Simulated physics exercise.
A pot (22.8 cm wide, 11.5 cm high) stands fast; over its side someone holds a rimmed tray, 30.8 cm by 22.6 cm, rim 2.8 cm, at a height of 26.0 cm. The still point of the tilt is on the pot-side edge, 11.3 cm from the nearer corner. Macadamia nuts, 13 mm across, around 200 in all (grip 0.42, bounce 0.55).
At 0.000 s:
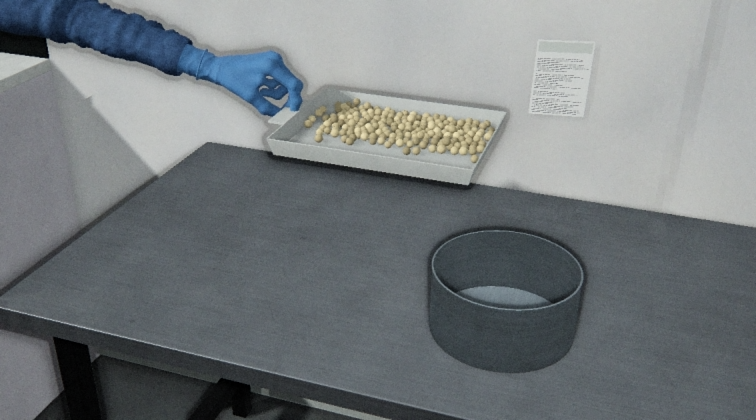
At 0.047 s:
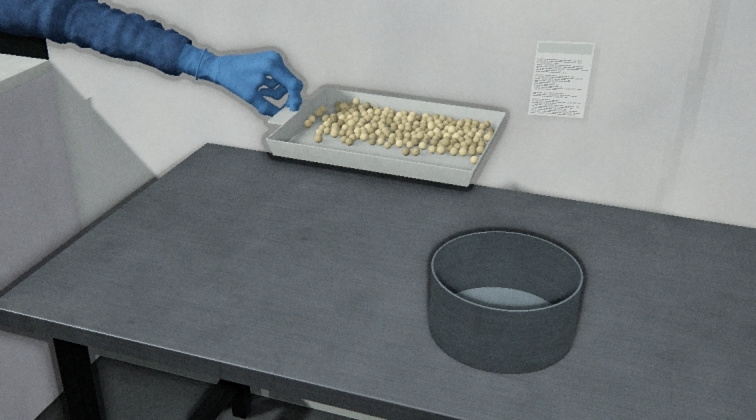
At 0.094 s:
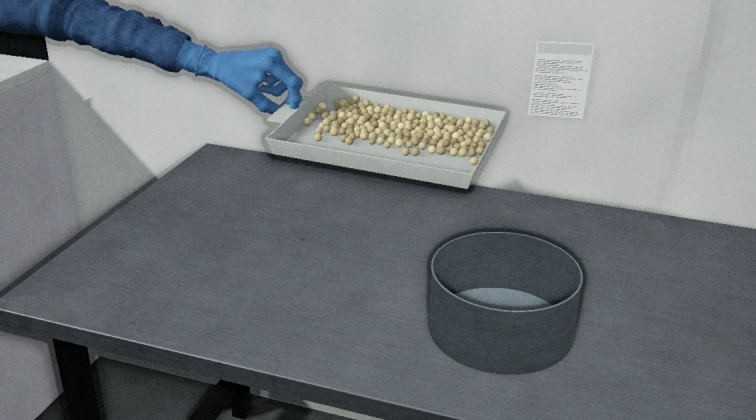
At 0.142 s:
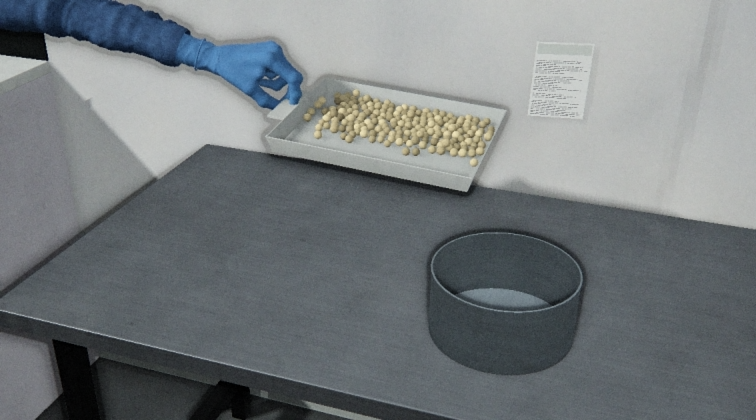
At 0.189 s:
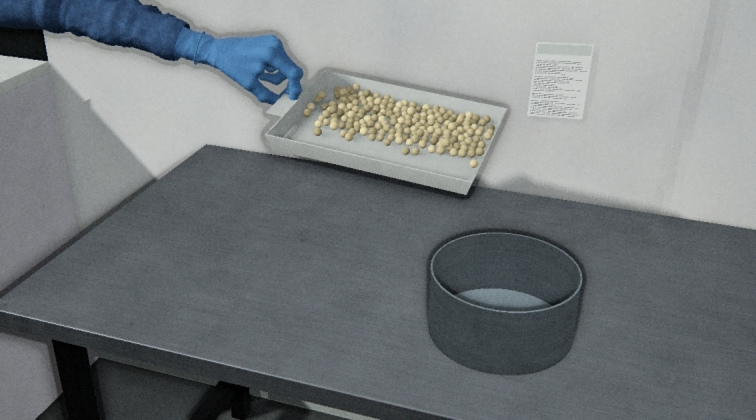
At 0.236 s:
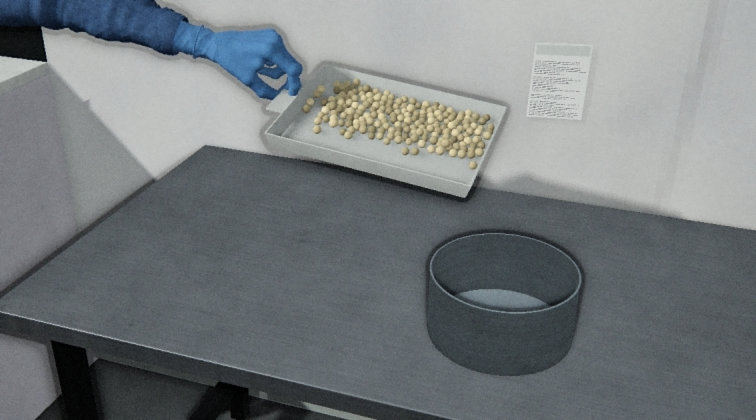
A blue-gloved hand gripped the left end of a pale, rimmed tray of small round nuts and slowly tilted it slightly, while a dark round pot stood still on the gray table.
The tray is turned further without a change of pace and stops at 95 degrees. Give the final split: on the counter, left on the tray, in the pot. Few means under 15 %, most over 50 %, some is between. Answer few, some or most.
Counter some, tray few, pot most.
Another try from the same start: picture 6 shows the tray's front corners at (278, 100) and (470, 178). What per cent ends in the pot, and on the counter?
Pot 95, counter 5.
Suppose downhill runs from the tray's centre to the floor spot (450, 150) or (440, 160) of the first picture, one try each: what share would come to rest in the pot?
Some 70 and 100 per cent.
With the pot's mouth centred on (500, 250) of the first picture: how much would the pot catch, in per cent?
About 70 per cent.
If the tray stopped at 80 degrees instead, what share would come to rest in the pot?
Then about 80 per cent.
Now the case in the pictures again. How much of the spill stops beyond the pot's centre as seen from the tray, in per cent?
About 0 per cent.
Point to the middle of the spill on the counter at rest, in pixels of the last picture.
Near (381, 349).
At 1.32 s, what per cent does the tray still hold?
Some 90 per cent of the load.
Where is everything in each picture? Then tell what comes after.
In the first frame, tray tilt 0 degrees, front corners at (273, 138) and (469, 167); middle of the pieces at (402, 127); pot at (507, 267).
In the second frame, tray tilt 1 degrees, front corners at (273, 138) and (469, 169); middle of the pieces at (402, 128).
In the third frame, tray tilt 2 degrees, front corners at (273, 137) and (468, 171); middle of the pieces at (401, 126).
In the fourth frame, tray tilt 5 degrees, front corners at (272, 135) and (468, 175), lowest corner right front; middle of the pieces at (402, 124).
In the fifth frame, tray tilt 8 degrees, front corners at (272, 133) and (468, 178), lowest corner right front; middle of the pieces at (401, 121).
In the sixth frame, tray tilt 11 degrees, front corners at (271, 132) and (467, 182), lowest corner right front; middle of the pieces at (401, 118); pot at (505, 270). Its pace works out near 60 degrees a second.
Then, at 0.88 s, tilt 50 degrees; the tray holds 100 %, the pot 0 %.
After 1.32 s, tilt 77 degrees; the tray holds 90 %, the pot 5 %.
After 1.83 s, tilt 95 degrees; the tray holds 0 %, the pot 70 %.
By 2.8 s all is still; counter 25 %, tray 0 %, pot 75 %.
